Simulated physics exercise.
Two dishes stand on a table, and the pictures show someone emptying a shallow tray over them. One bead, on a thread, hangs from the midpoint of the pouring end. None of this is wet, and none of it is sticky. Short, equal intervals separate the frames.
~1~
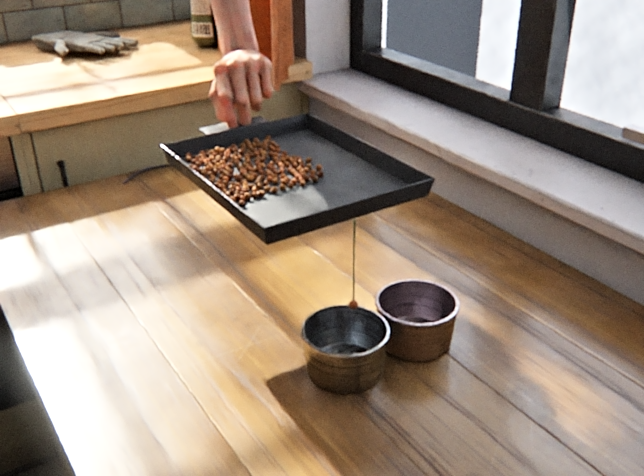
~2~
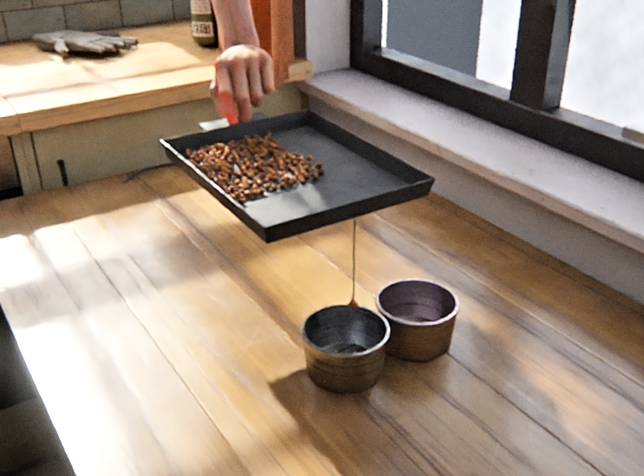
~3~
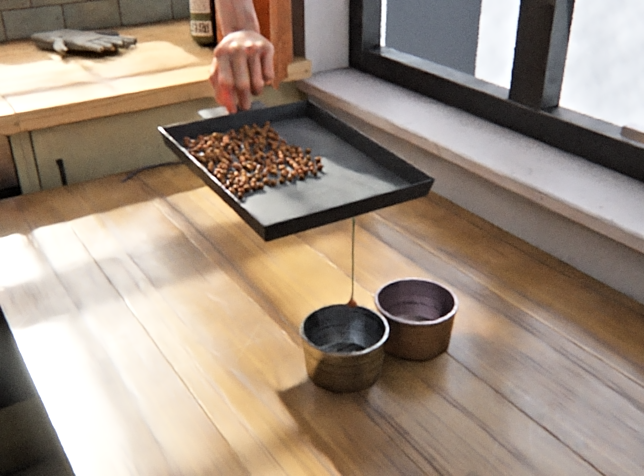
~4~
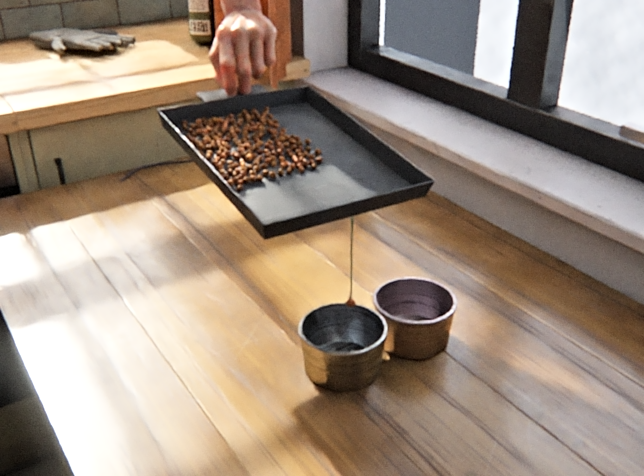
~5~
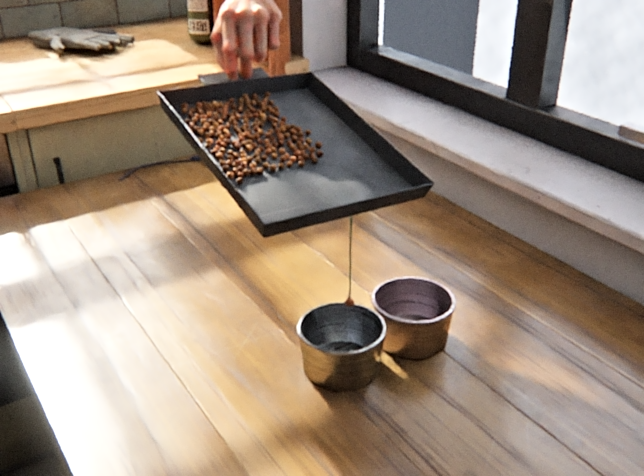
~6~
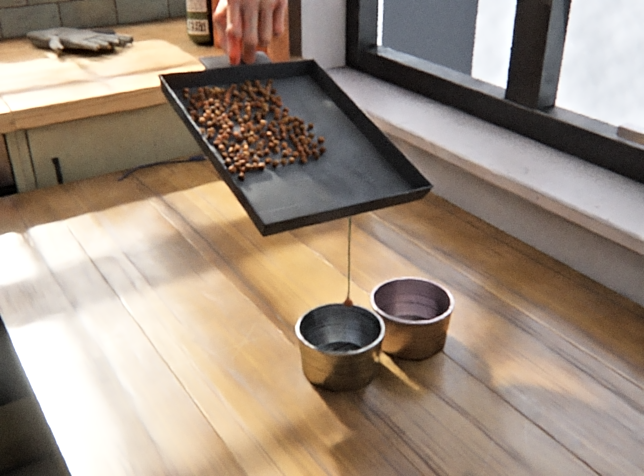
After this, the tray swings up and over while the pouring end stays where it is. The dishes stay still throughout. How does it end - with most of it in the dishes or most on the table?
I'd say the dishes catch most of it, honestly.
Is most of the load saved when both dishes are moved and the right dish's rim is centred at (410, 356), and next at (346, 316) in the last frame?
Result, first place: Not as much as half; second place: Not as much as half.
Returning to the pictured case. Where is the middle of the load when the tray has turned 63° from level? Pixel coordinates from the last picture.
I'd put the middle of the pieces at roughly (377, 207).
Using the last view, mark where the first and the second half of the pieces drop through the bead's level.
First roughly (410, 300), then roughly (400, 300).
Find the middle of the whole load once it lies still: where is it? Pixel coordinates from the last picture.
(408, 344).
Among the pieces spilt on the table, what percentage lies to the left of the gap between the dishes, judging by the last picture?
Share to the left: Near 10 per cent.
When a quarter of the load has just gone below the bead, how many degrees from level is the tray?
Roughly 75 degrees at that moment.
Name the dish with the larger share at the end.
The one you want is the right of the two.
Just after the last frame, tray tipped steeply; the larger part on the tray; just a few in the right dish; roughly a quarter in the air.
A moment on, tray tipped past a quarter turn; roughly half on the tray; just a few in the left dish; roughly a quarter in the right dish; roughly a quarter outside both; about a tenth in the air.
Further on, tray tipped past a quarter turn; about a tenth in the left dish; roughly half in the right dish; roughly a third outside both.
When it is over, tray tipped past a quarter turn; about a tenth in the left dish; roughly half in the right dish; roughly a third outside both.
